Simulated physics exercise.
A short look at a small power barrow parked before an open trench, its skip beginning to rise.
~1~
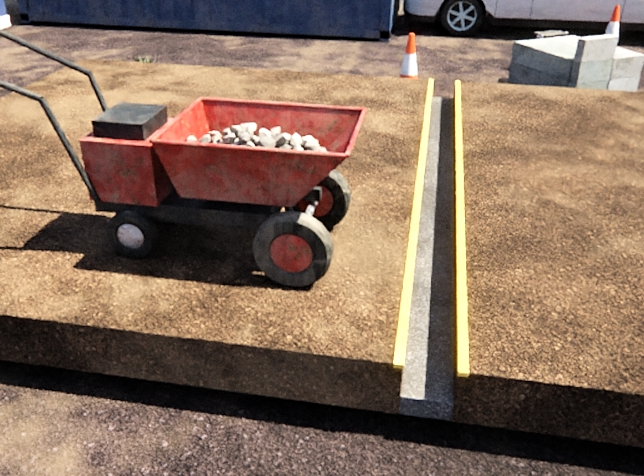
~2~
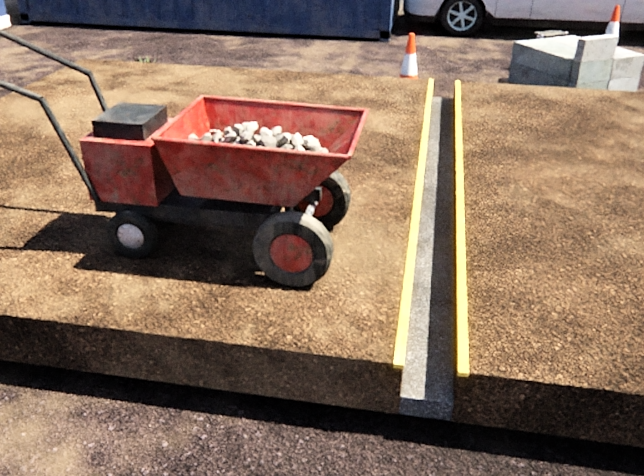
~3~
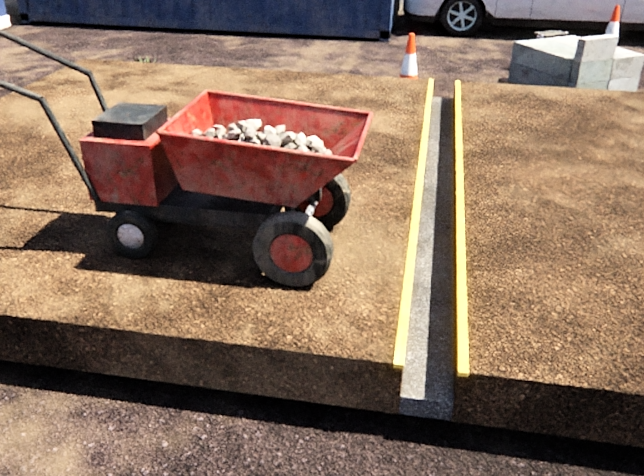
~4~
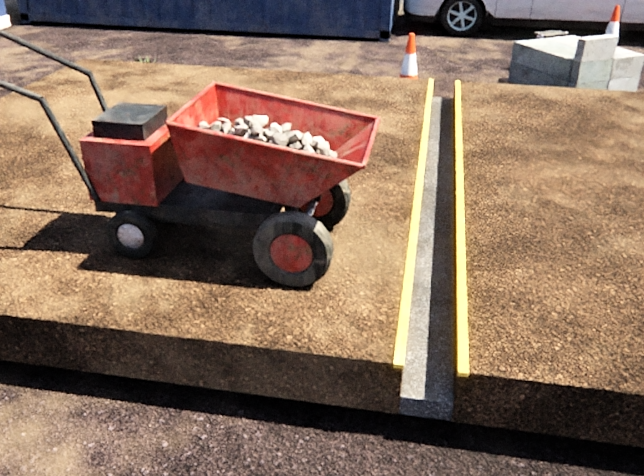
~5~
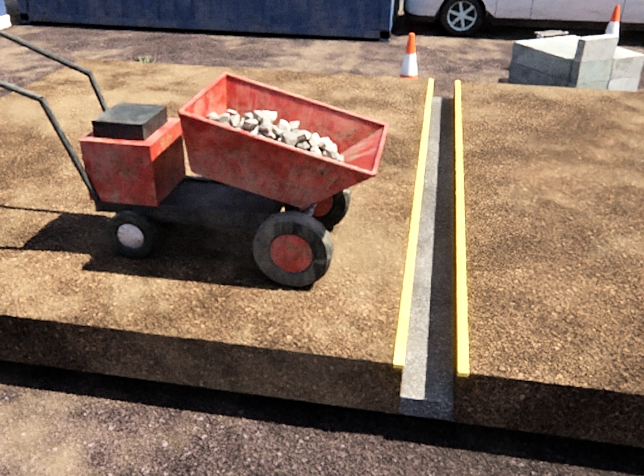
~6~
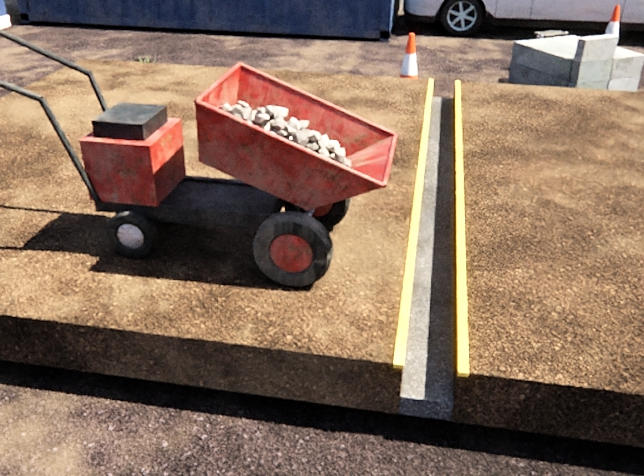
A red power barrow's skip full of broken stones tilts gradually forward to the right.
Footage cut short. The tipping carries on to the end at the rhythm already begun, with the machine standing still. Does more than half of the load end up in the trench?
Most of the load will go into the trench.
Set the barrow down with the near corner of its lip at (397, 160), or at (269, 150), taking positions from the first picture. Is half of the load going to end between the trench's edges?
Stop 1: Short of half. Stop 2: Short of half.
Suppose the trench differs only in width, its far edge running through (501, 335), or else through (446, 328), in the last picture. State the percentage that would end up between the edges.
90 % then 50 %, roughly.
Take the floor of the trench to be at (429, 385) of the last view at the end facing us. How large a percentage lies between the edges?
The share would be around 50 per cent.
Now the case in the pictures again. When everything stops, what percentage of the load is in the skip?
It works out near 20 percent.
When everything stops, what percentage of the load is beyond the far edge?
Estimate: Around 5 per cent.
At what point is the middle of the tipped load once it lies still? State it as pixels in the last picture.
Roughly pixel (436, 281).
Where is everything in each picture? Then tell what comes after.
In the first frame, lip of the skip at (346, 156), level; top of the load at (248, 147), broken stones; first edge of the trench at (403, 323); far edge at (463, 330), the trench under half as wide as the skip, and about as deep as wide.
In the second frame, lip of the skip at (348, 158), tipped barely; top of the load at (249, 146).
In the third frame, lip of the skip at (354, 161), tipped barely; top of the load at (242, 145).
In the fourth frame, lip of the skip at (363, 167), tipped a little; top of the load at (237, 145).
In the fifth frame, lip of the skip at (373, 175), tipped a little; top of the load at (245, 139).
In the sixth frame, lip of the skip at (384, 186), tipped clearly; top of the load at (246, 128); first edge of the trench at (403, 323); far edge at (463, 330).
Soon, skip tipped steeply; all in the skip.
A while on, skip tipped right over; about two thirds in the skip; a stray few short of the trench; about a quarter in or heaped over the trench; a stray few beyond it.
Towards the end, skip tipped right over; about a quarter in the skip; about two thirds in or heaped over the trench; a small part beyond it.
Finally, skip tipped right over; about a quarter in the skip; most in or heaped over the trench; a small part beyond it.
